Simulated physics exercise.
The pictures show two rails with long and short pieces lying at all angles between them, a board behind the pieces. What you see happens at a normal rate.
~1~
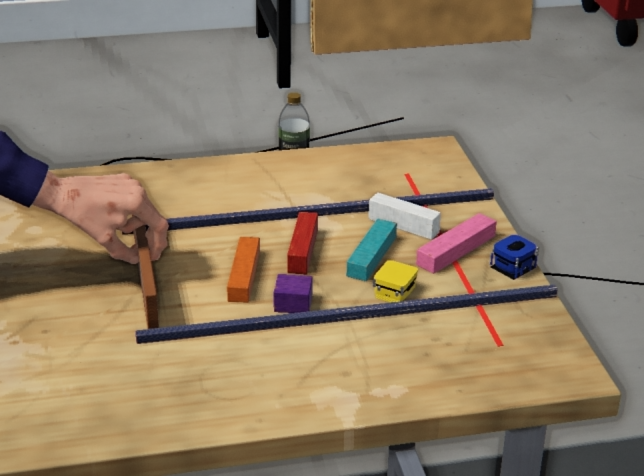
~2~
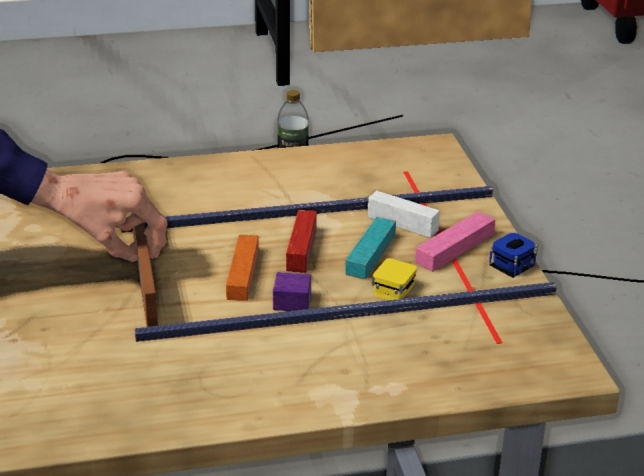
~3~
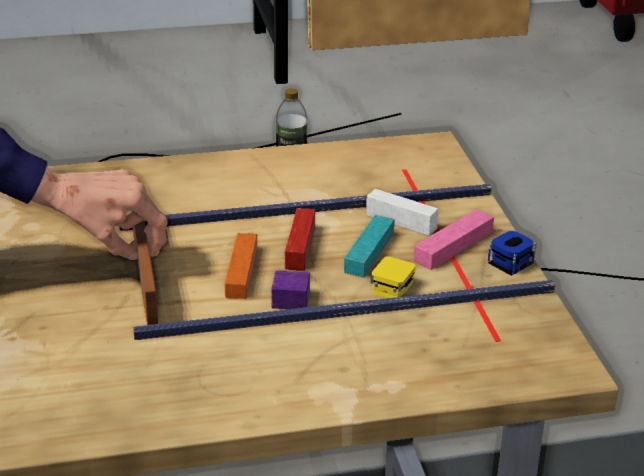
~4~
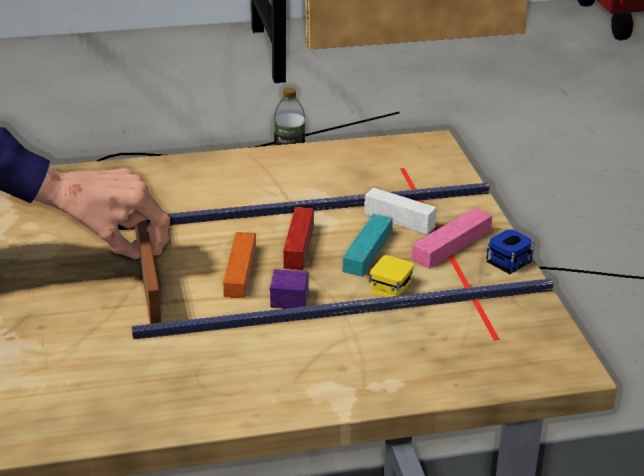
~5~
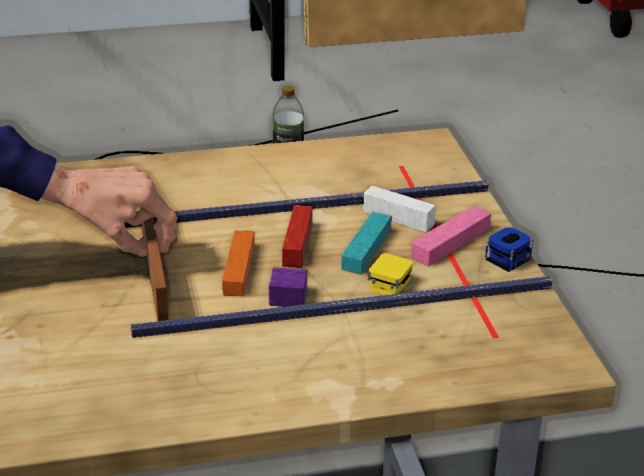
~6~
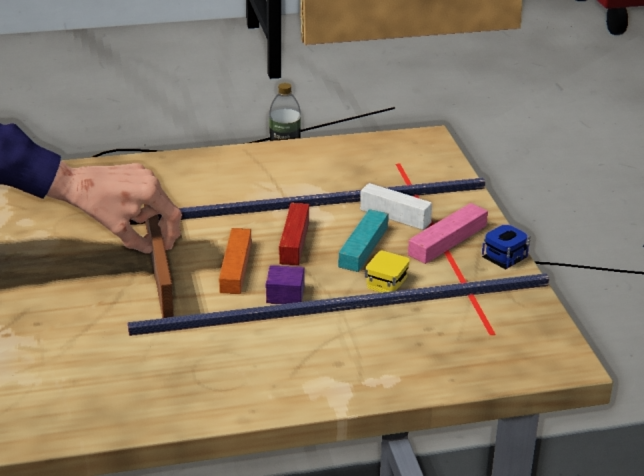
A hand held a brown board still at the left end of two dark rails, then slid it slightly right toward the scattered colored pieces, which stayed put without being touched.
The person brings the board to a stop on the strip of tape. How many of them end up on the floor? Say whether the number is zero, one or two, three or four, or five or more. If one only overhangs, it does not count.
Most likely, a single one or a pair will tumble down.
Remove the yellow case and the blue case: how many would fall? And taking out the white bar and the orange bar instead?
The number fallen is 1, and in the other try 1.
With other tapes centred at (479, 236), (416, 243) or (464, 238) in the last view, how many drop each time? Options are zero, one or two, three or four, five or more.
Place one: Five or over; place two: None; place three: 3 or 4.
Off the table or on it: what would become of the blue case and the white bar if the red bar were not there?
The blue case is gone, the white bar is still there.
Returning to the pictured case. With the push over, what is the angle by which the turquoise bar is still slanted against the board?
Near 0 degrees.
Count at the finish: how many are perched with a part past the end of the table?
You'd get 1.
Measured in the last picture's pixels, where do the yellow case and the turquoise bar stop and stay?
About (511, 267), and the other about (490, 230).
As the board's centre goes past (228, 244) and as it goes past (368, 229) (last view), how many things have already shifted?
So 1, and at the other place 7.
Soon after, none off yet; blue case at rest near (506, 246); pink bar at rest near (449, 233); white bar at rest near (396, 206).
Then, none off yet; blue case at rest near (506, 246); pink bar moving near (458, 230); white bar moving near (399, 205).
By the end, the number that fall off is one or two; fallen, pink bar and blue case.
